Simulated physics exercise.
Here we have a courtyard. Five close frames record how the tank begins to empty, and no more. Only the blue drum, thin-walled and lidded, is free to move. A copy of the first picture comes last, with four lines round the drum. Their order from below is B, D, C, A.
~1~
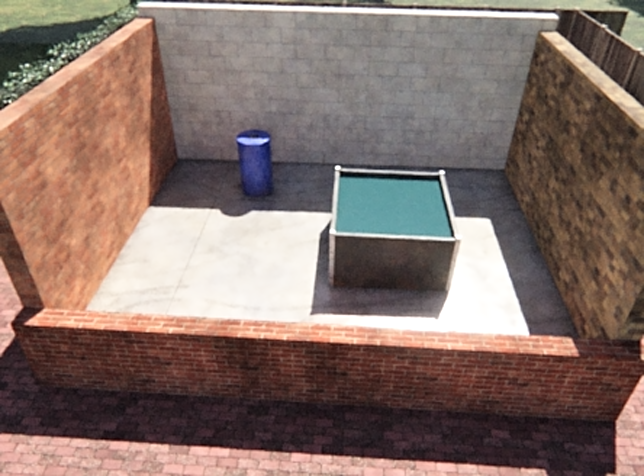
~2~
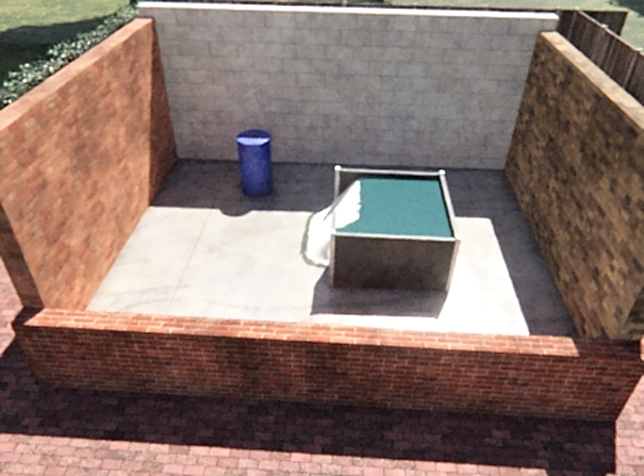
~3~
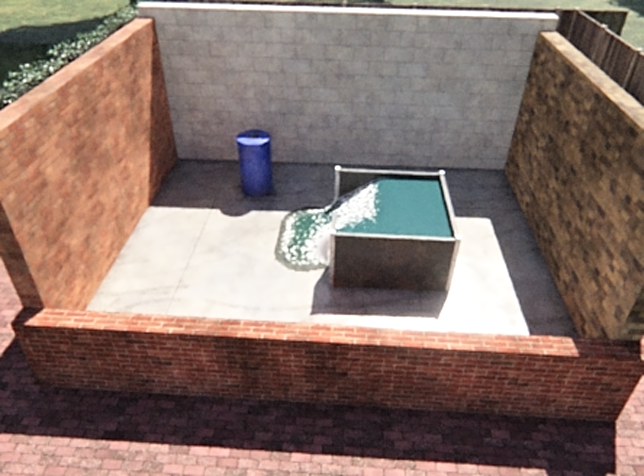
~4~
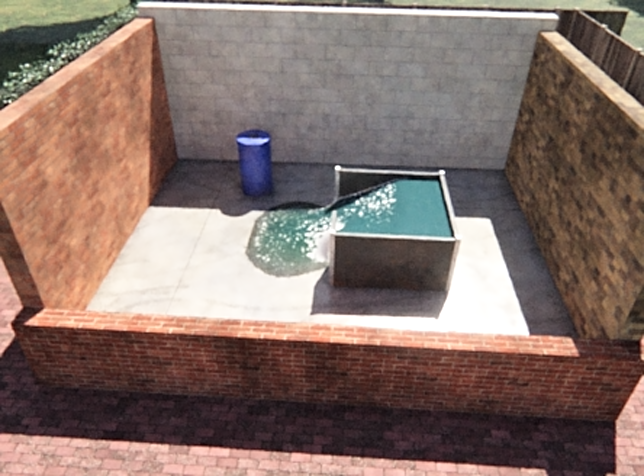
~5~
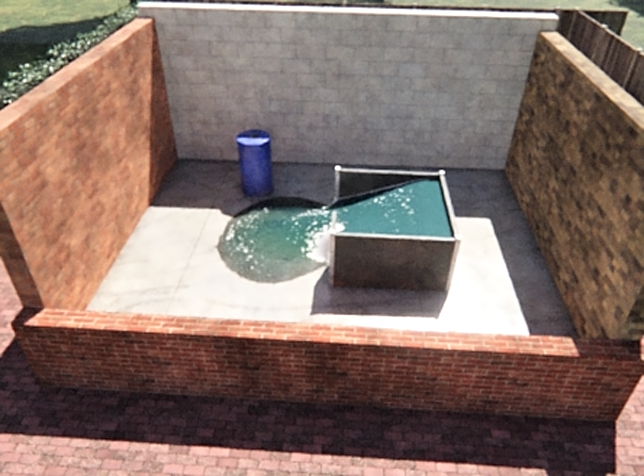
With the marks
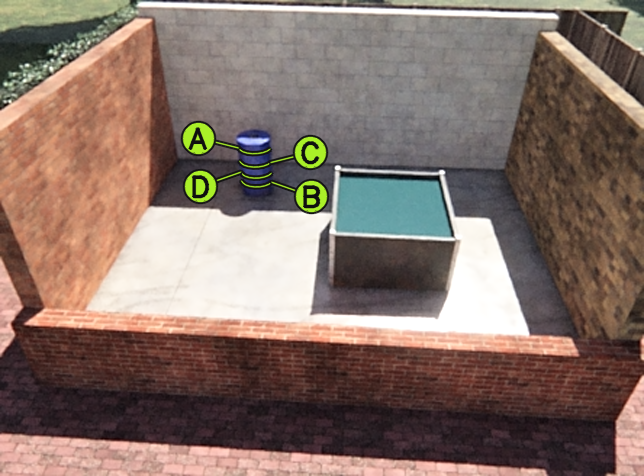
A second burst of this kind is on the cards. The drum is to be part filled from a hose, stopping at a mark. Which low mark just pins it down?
I would pick mark D.
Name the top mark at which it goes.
B.
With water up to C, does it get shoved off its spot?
No, not at all.
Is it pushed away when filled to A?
No.
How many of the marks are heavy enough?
Three.
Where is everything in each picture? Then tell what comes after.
In the first frame, lid of the blue drum at (254, 137); tank full, its middle at (391, 206).
In the second frame, 2 % of the ground under water, its edge towards the drum at (321, 213).
In the third frame, 4 % of the ground under water, its edge towards the drum at (290, 216).
In the fourth frame, 7 % of the ground under water, its edge towards the drum at (274, 210).
In the fifth frame, lid of the blue drum at (254, 137); 11 % of the ground under water, its edge towards the drum at (268, 202).
In lime, A at (252, 153); B at (254, 186); C at (253, 167); D at (254, 178); from the bottom up B, D, C, A.
With A, it does not move.
With B, it is pushed about its own width away.
With C, it does not move.
With D, it does not move.
